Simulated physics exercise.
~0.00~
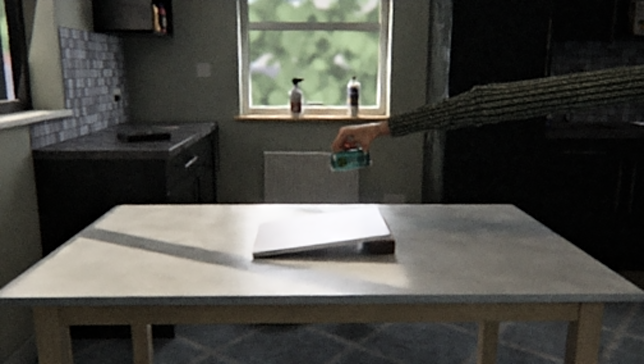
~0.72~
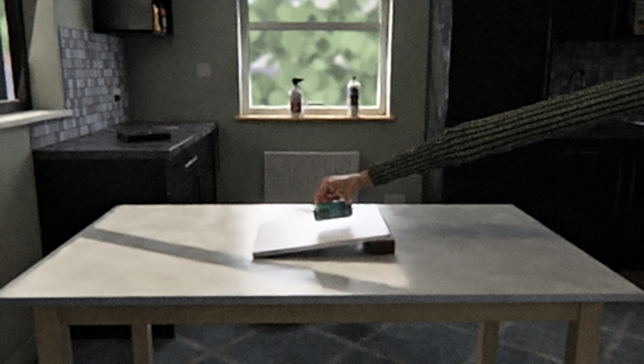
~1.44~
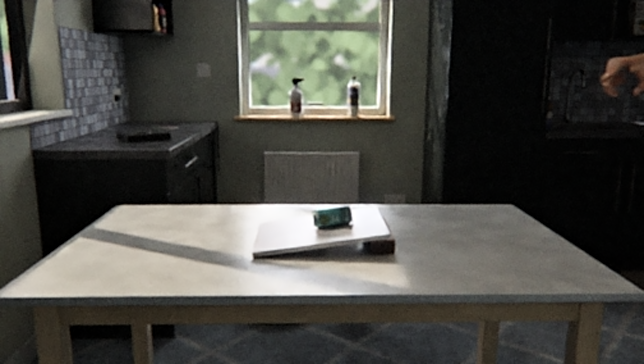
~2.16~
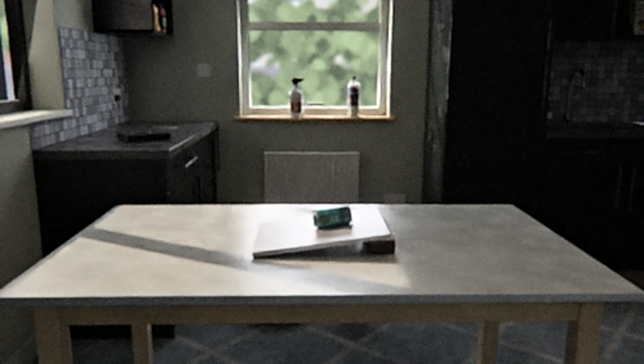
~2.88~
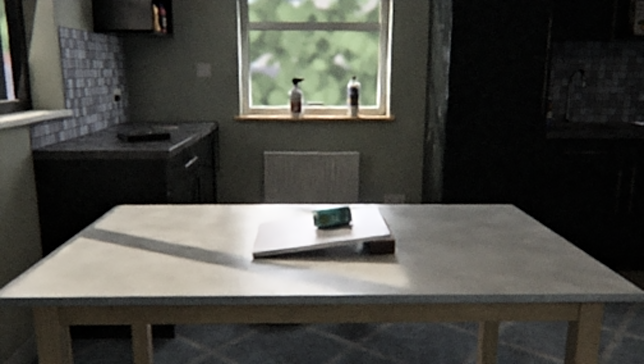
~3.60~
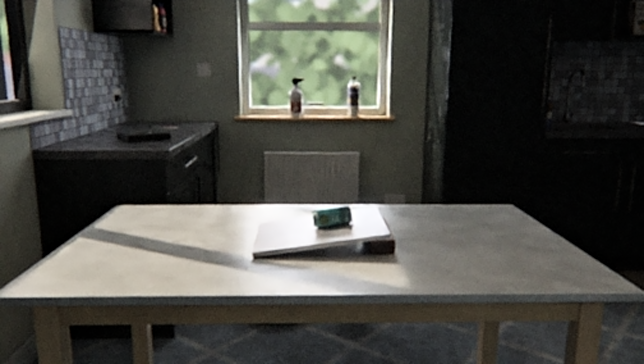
We see a hand reach in from the right and lower a turquoise can on its side onto a sloping white board on a table, then let go and withdraw to the right, leaving the can resting in place on the board.
